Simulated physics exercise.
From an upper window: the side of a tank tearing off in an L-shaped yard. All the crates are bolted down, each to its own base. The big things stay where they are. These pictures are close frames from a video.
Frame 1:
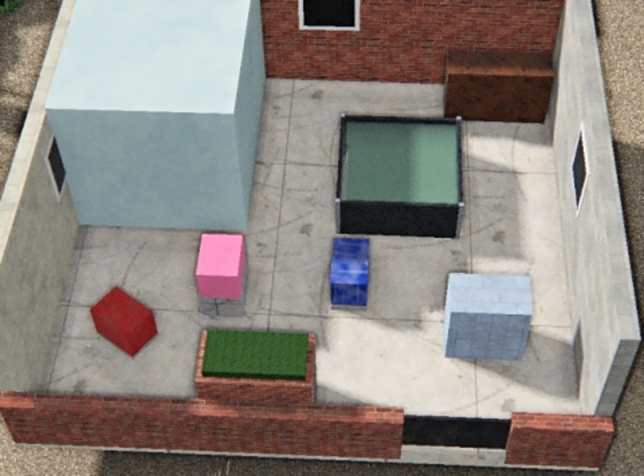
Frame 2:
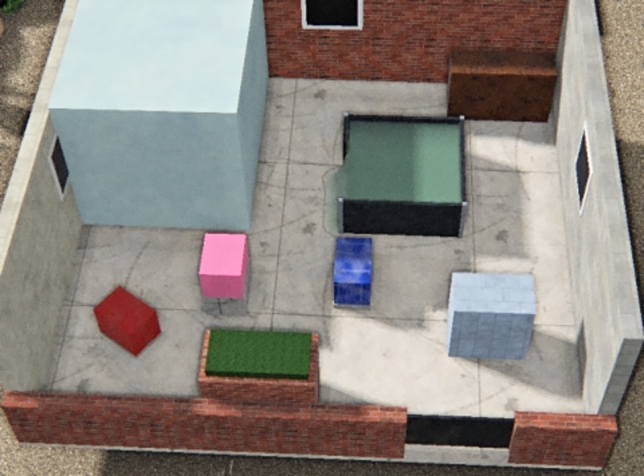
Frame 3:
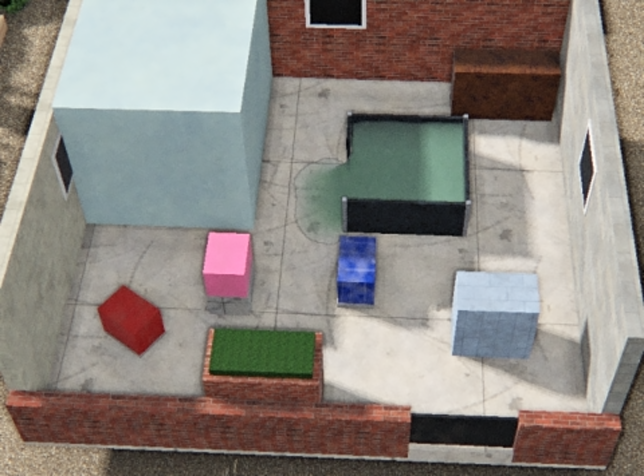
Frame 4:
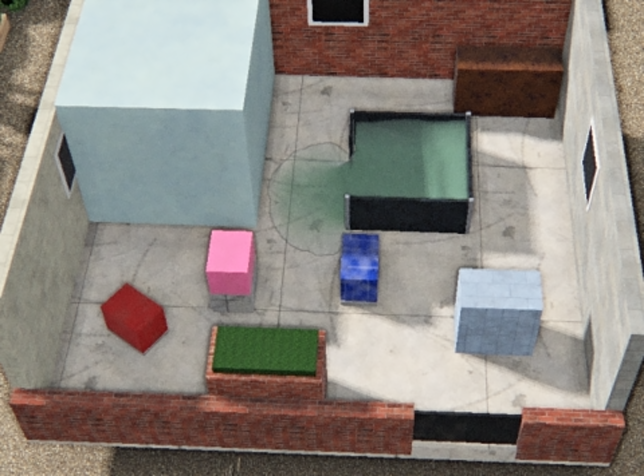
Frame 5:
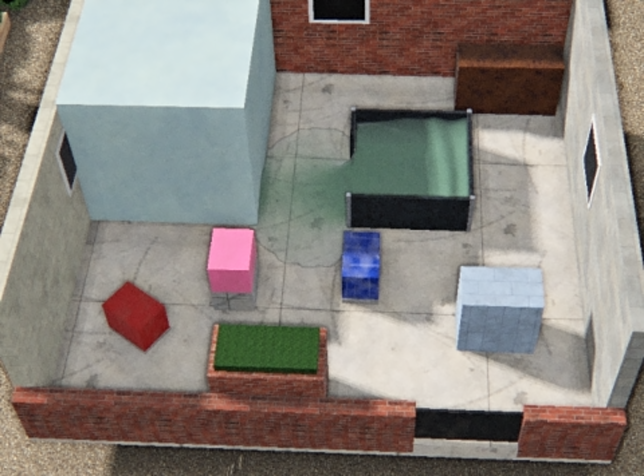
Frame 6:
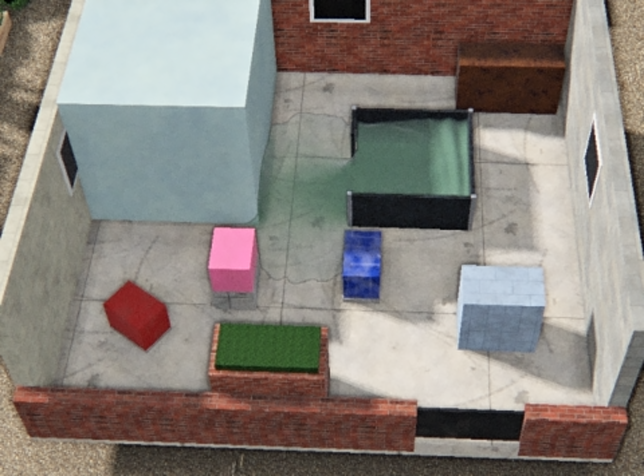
Green water sits in a dark open tank, then pours out through its left side and spreads in a thin sheet across the paving towards the big pale blue block, while the view shifts very slightly. The walled yard is seen from high above. Pink, deep blue, red and light blue blocks stand around a green-topped brick planter, with a brown box at the back right.
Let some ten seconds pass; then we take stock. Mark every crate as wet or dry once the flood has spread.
Pink crate: Dry, red crate: Wet, blue crate: Dry.
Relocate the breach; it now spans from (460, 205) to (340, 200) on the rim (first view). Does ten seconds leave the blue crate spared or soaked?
The blue crate is overtopped.
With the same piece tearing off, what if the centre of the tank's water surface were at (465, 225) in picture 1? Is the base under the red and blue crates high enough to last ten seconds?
The red one is flooded and the blue one is flooded.
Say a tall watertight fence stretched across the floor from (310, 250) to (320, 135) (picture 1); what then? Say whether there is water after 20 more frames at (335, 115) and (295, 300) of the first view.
Reached, reached.
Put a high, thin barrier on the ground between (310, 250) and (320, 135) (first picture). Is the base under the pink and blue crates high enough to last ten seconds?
First pink, which is left alone, then blue, which gets reached.
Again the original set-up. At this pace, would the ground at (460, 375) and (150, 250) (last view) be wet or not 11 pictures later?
Clear, then swamped.
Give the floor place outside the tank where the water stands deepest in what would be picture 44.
Near (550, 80).
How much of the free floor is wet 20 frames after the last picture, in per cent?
By my count, 60 percent.
A moment on, water covers 15 % of the floor; the pink crate water round its plinth, the red crate not reached, the blue crate water round its plinth.
Next, water covers 35 % of the floor; the pink crate water round its plinth, the red crate water round its plinth, the blue crate water round its plinth.
Then, water covers 60 % of the floor; the pink crate water round its plinth, the red crate water round its plinth, the blue crate water round its plinth.
Later, water covers 85 % of the floor; the pink crate water round its plinth, the red crate water round its plinth, the blue crate water round its plinth.
In the end, water covers 100 % of the floor; the pink crate stayed above the water, the red crate was topped, the blue crate stayed above the water.
